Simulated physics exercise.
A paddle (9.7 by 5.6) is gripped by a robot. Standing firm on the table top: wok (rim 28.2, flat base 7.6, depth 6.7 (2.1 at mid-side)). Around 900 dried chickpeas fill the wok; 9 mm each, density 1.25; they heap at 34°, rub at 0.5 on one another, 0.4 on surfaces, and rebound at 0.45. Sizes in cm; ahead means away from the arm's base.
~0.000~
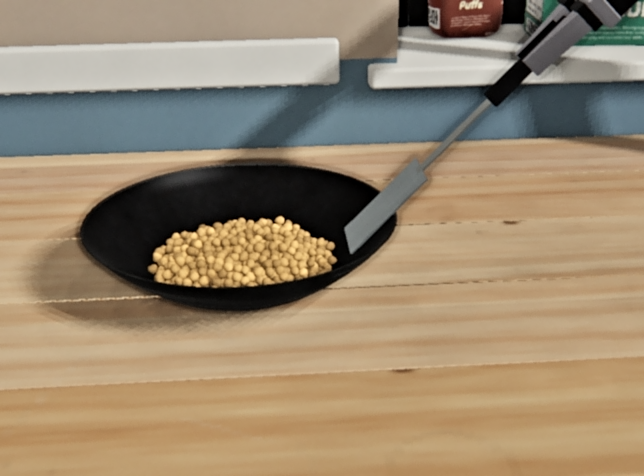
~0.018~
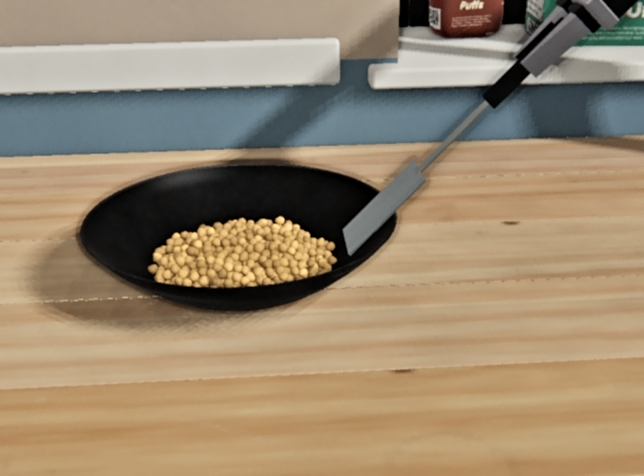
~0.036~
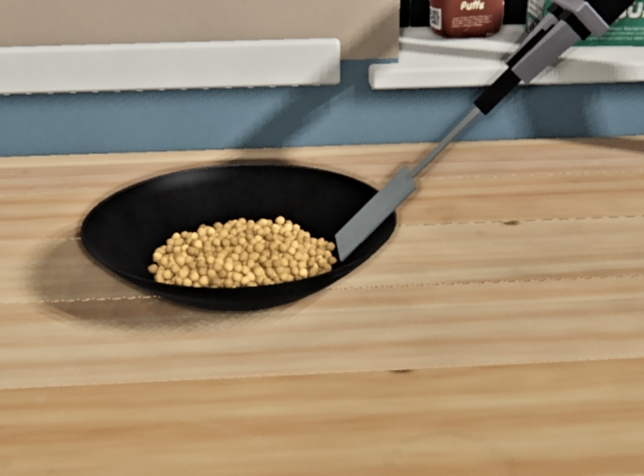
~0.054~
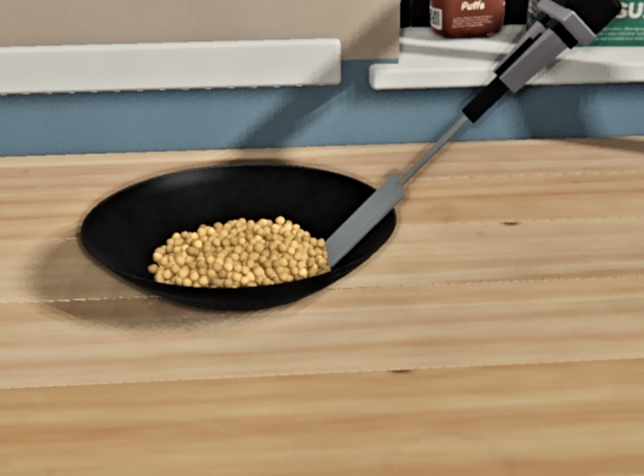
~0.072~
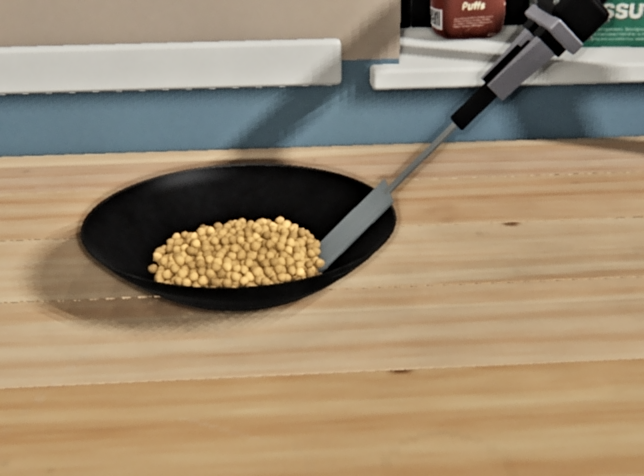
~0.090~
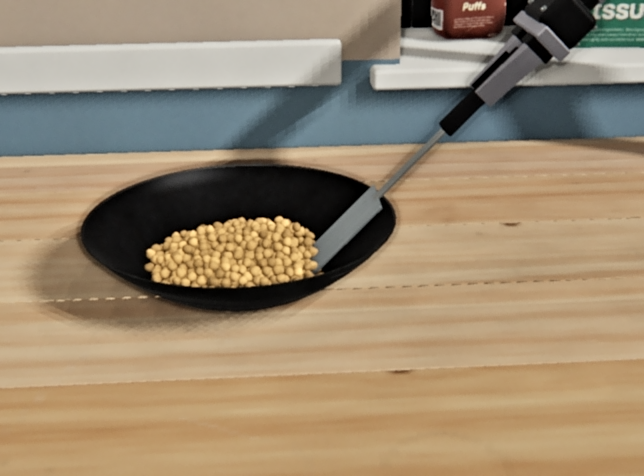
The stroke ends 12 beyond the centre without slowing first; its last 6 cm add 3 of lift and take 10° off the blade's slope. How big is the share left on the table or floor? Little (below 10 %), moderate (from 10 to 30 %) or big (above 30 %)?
Answer: Moderate; from 10 to 30 % of the dried chickpeas finish on the table or floor.
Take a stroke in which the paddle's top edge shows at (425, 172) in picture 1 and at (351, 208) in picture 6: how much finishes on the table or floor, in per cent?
About 30 per cent.
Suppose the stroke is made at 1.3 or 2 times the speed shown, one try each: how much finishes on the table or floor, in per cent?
About 25 and 30 per cent.
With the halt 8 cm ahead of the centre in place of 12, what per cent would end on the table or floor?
It would be near 0 per cent.
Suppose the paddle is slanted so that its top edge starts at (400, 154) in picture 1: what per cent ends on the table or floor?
Some 20 per cent.
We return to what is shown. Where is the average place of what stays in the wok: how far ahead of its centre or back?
Roughly 3.0 cm ahead.
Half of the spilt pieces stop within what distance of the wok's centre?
About 28 cm.
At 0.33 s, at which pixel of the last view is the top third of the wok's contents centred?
At about (143, 231).
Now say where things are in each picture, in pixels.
The paddle top edge at (422, 168), sloping 46°; upper third of the load around (242, 252), from x 155 to 330, top at y 220; 900 in the wok, in the first frame.
The paddle top edge at (420, 170), sloping 46°; upper third of the load around (243, 252), from x 155 to 330, top at y 220, in the second frame.
The paddle top edge at (411, 176), sloping 46°; upper third of the load around (243, 252), from x 155 to 330, top at y 220, in the third frame.
The paddle top edge at (400, 184), sloping 46°; upper third of the load around (243, 252), from x 155 to 330, top at y 220, in the fourth frame.
The paddle top edge at (389, 190), sloping 46°; upper third of the load around (243, 251), from x 155 to 325, top at y 220, in the fifth frame.
The paddle top edge at (378, 196), sloping 46°; upper third of the load around (239, 250), from x 150 to 320, top at y 220; 900 in the wok, in the sixth frame.
After 0.21 s, sloping 46°, highest piece 5 above the table; 900 in the wok.
After 0.33 s, sloping 43°, highest piece 8 above the table; 900 in the wok.
After 0.59 s, sloping 36°, highest piece 7 above the table; 731 in the wok, 143 on the table or floor, 26 on the blade or in flight.
After 1.64 s, sloping 36°, highest piece 7 above the table; 731 in the wok, 169 on the table or floor.
In the end, 731 in the wok, 169 on the table or floor. That is 19 % on the table or floor.
